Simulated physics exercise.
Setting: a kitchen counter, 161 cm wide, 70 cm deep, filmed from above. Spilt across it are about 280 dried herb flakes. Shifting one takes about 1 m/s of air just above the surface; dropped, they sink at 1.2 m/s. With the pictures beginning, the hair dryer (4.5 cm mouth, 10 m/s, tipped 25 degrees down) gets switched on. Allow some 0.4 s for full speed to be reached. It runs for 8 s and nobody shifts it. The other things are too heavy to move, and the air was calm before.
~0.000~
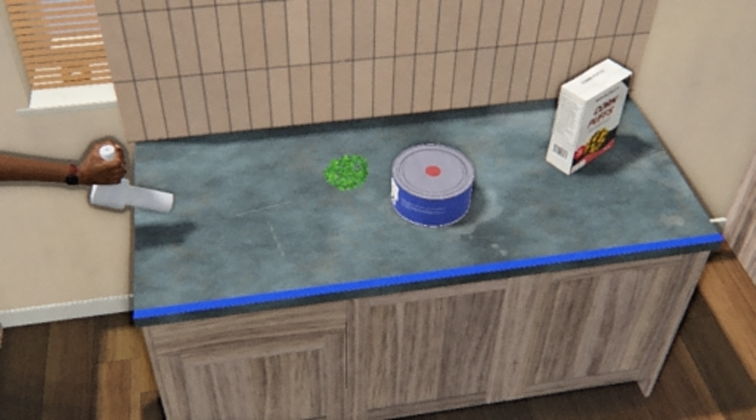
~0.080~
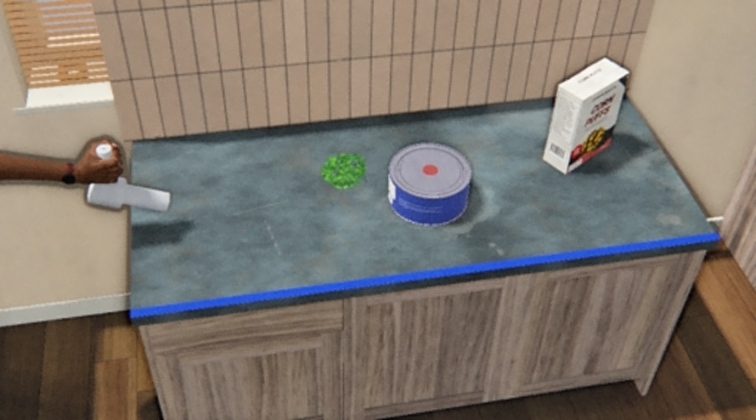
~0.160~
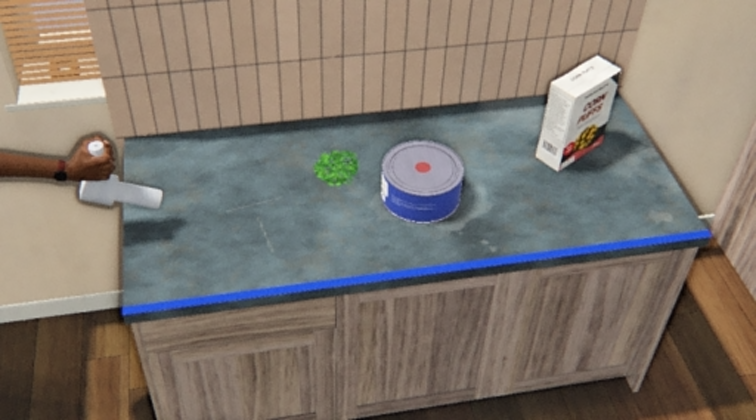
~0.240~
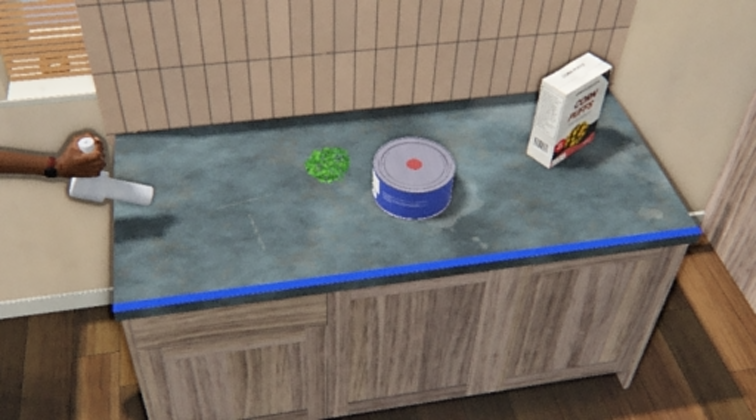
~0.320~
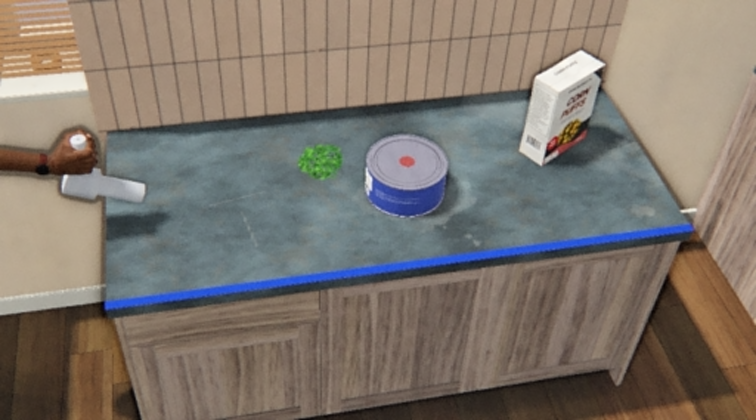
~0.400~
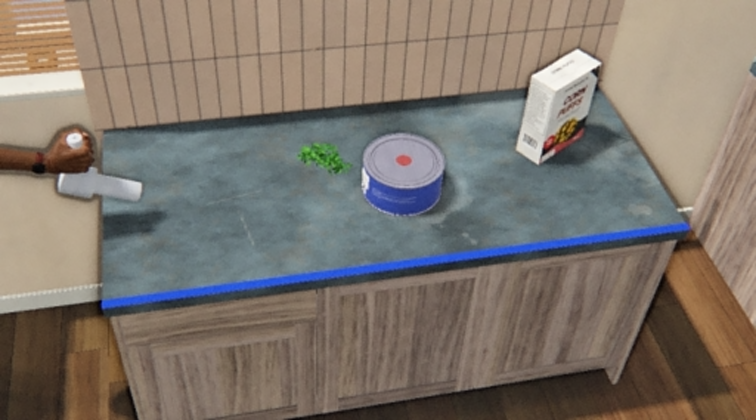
Green herb flakes lying still beside a blue tin and a carton, then spreading rightward as a hand holds a hair dryer.
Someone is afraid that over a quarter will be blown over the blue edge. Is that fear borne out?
That edge takes no more than a quarter.
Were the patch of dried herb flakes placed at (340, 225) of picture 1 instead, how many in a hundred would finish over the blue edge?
90 %.
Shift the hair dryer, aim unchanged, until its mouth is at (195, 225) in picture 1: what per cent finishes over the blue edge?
0 per cent.
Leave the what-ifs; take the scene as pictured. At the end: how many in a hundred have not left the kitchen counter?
It comes to about 3 % at the end.
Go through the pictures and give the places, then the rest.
In the first frame, the middle of the dried herb flakes is near (346, 172), none has stirred yet and the mouth of the hair dryer is at (170, 204).
In the second frame, the middle of the dried herb flakes is near (343, 170), none has stirred yet and the blue edge is centred on (441, 277).
In the third frame, the middle of the dried herb flakes is near (336, 167), none has stirred yet, the top of a large tin is at (423, 167) and the top of a carton is at (587, 76).
In the fourth frame, the middle of the dried herb flakes is near (327, 164) and none has stirred yet.
In the fifth frame, the middle of the dried herb flakes is near (320, 161) and none has stirred yet.
In the sixth frame, the middle of the dried herb flakes is near (326, 158), the farthest in sight from the hair dryer is at (351, 165) and about 35 % have left their places.
After 1.6 s, 100 % are on the move or not yet settled, 0 % are over the blue edge; the middle of those still in play is near (566, 89).
After 2.6 s, 8 % are on the move or not yet settled, 0 % are over the blue edge.
After 4.4 s, 4 % are on the move or not yet settled, 0 % are over the blue edge.
After 8.0 s, at the end, 0 % are over the blue edge.
